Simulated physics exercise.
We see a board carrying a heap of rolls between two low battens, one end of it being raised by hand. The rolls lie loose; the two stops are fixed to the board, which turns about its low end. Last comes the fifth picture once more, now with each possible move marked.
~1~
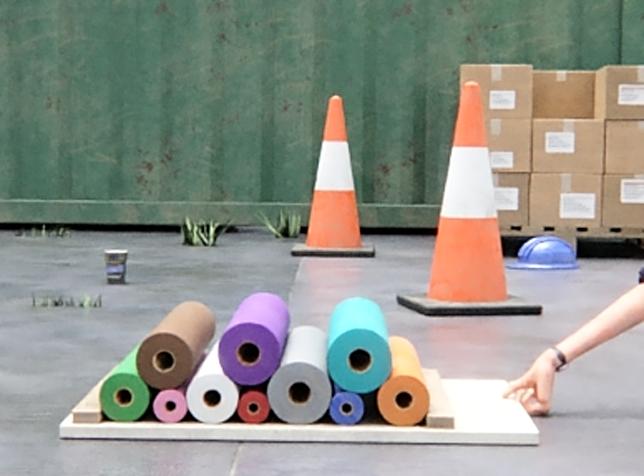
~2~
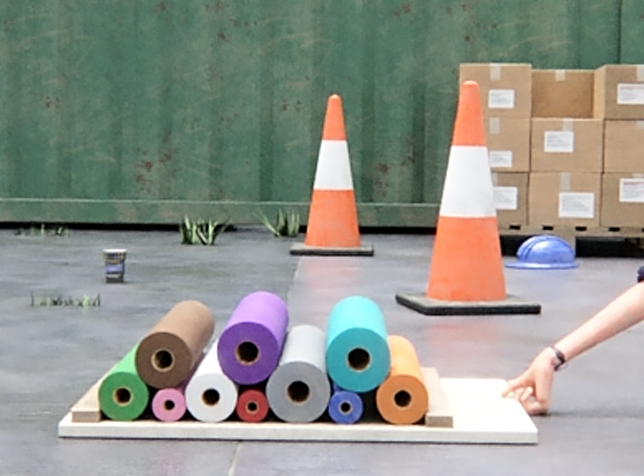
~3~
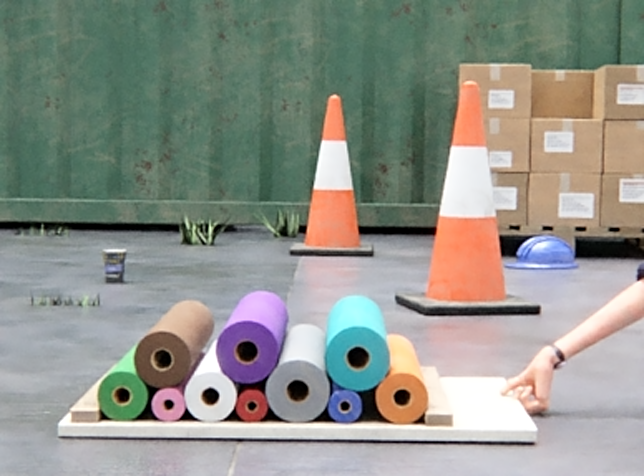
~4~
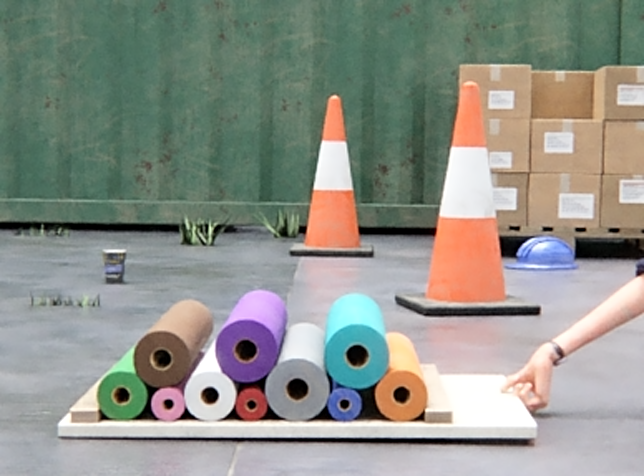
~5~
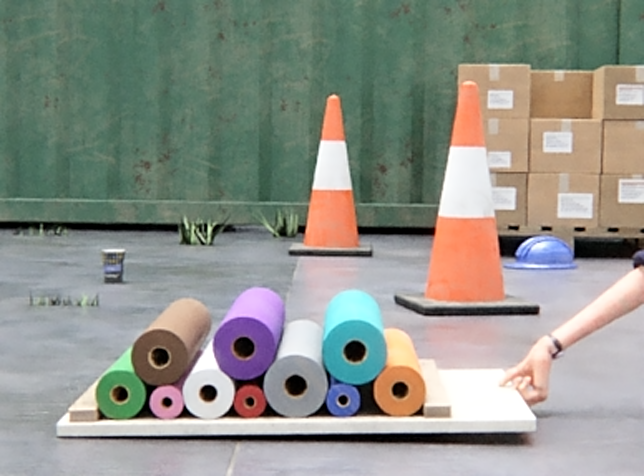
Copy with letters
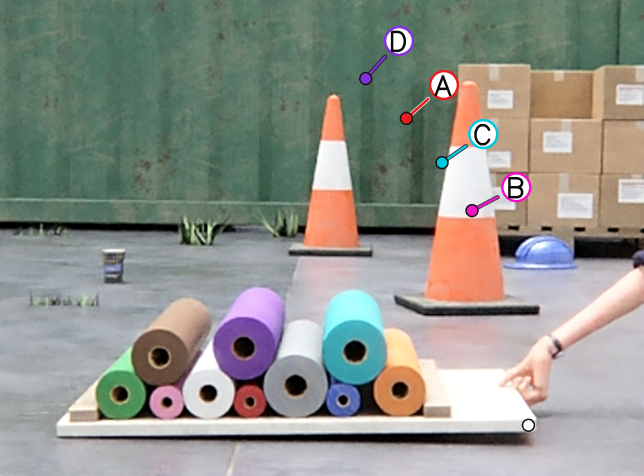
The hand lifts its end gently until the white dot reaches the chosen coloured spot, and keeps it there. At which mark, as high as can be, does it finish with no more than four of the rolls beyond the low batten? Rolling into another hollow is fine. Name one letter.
It can be raised to C.
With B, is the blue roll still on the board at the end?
Yes, with B.
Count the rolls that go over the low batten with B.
With B, none.
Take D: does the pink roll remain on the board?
The pink roll: No.
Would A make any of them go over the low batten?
Yes.
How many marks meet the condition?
Two of the four.
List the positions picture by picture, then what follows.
Grey roll (300, 393); blue roll (347, 408); orange roll (404, 400), in the first picture.
Orange roll (403, 399); turquoise roll (359, 359), in the second picture.
Board (301, 399); blue roll (345, 406); orange roll (402, 397); white roll (211, 396), in the third picture.
Board (301, 397); green roll (121, 395); pink roll (168, 404), in the fourth picture.
Board (300, 394); green roll (120, 394); pink roll (167, 403), in the fifth picture.
On the marked copy, A at (407, 118); B at (472, 211); C at (442, 163); D at (366, 79); the white dot at (528, 425).
Taking C. A third of the way, board at 20°.
Two thirds of the way, board at 36°.
When it is over, board at 36°, none over the low batten.
As for the rest, A six over the low batten; B none over the low batten; D seven over the low batten.
